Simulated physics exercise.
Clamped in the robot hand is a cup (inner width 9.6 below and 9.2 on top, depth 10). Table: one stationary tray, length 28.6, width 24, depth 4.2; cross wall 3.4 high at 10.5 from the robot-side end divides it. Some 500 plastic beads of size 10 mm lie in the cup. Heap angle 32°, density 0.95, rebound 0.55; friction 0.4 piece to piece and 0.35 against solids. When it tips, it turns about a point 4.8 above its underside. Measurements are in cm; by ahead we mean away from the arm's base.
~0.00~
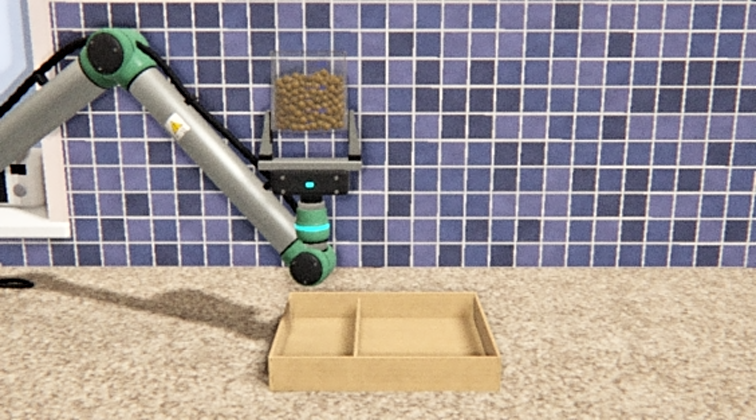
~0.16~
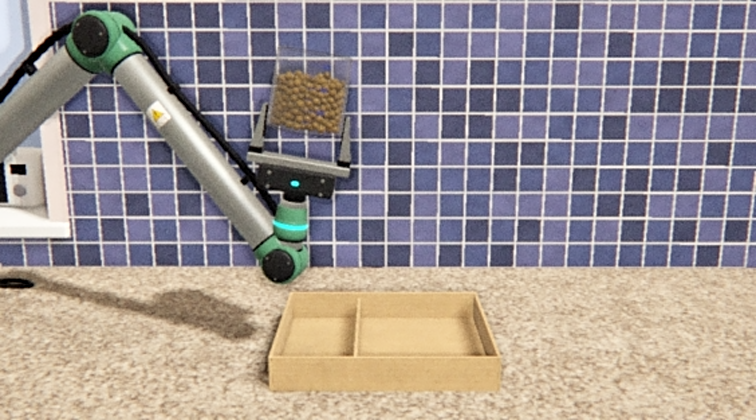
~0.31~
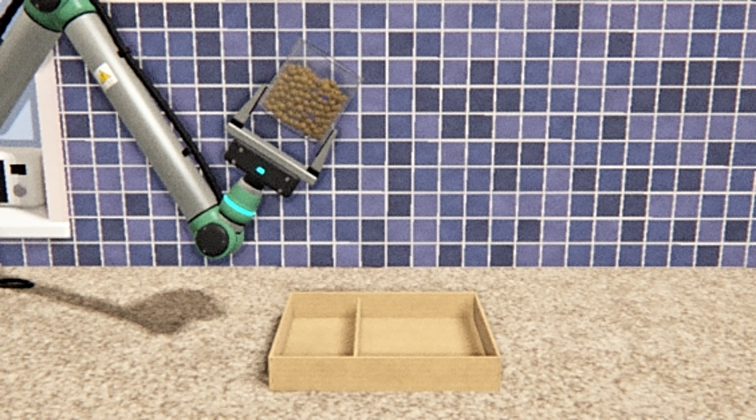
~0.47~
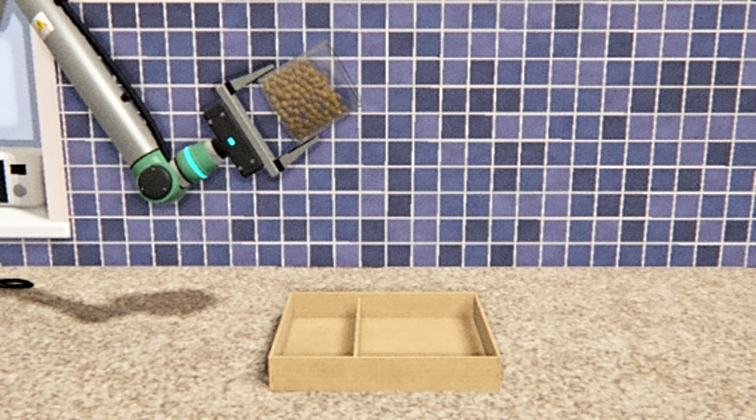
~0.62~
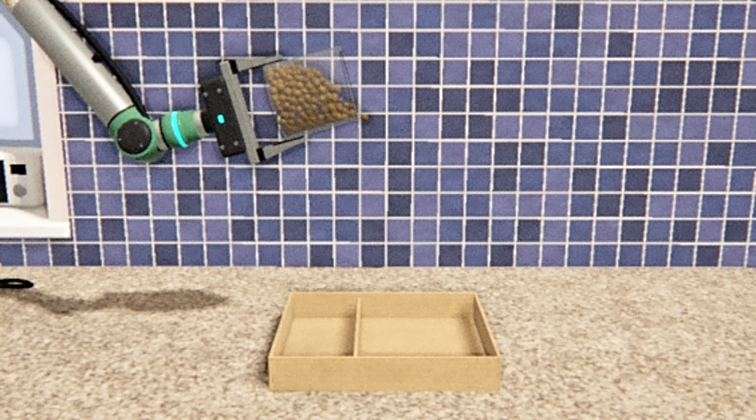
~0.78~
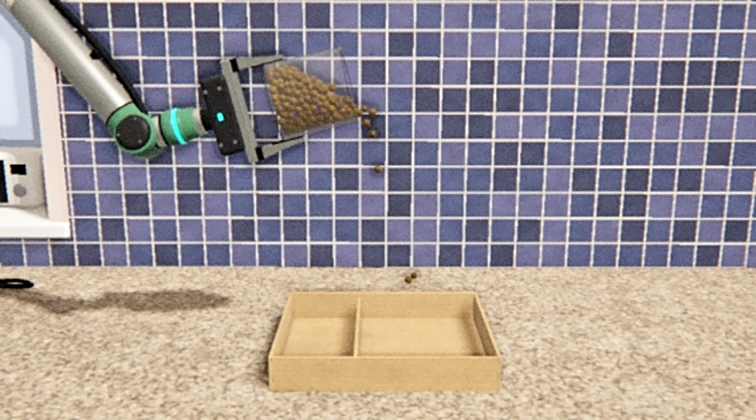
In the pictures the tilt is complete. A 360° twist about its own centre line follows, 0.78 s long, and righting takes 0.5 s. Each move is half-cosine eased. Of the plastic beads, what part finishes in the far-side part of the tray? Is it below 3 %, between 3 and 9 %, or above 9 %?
It is above 9 %.
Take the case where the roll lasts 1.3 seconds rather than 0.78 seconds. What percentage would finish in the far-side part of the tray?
I'd expect approximately 25 per cent then.
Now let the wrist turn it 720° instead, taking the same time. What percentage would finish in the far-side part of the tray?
Then about 10 per cent.
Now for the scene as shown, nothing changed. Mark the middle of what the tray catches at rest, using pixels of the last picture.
The centre sits around (428, 347).
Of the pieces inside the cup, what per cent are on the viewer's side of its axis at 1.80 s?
The answer works out at some 45 percent.
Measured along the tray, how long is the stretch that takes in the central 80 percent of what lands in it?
16 cm, roughly.
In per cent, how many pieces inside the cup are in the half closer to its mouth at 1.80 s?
35 percent or so.
After 1.29 s, tipped 76°, highest piece 41 above the table; 455 in the cup, 19 in the far-side part, 24 in flight or on a rim.
After 1.80 s, tipped 39°, highest piece 39 above the table; 416 in the cup, 65 in the far-side part, 4 on the table or floor, 13 in flight or on a rim.
After 2.26 s, upright, highest piece 40 above the table; 416 in the cup, 73 in the far-side part, 8 on the table or floor, 1 in flight or on a rim.
After 2.96 s, upright, highest piece 40 above the table; 416 in the cup, 74 in the far-side part, 8 on the table or floor.
At rest, 416 in the cup, 74 in the far-side part, 8 on the table or floor. That is 15 % in the far-side part of the tray.
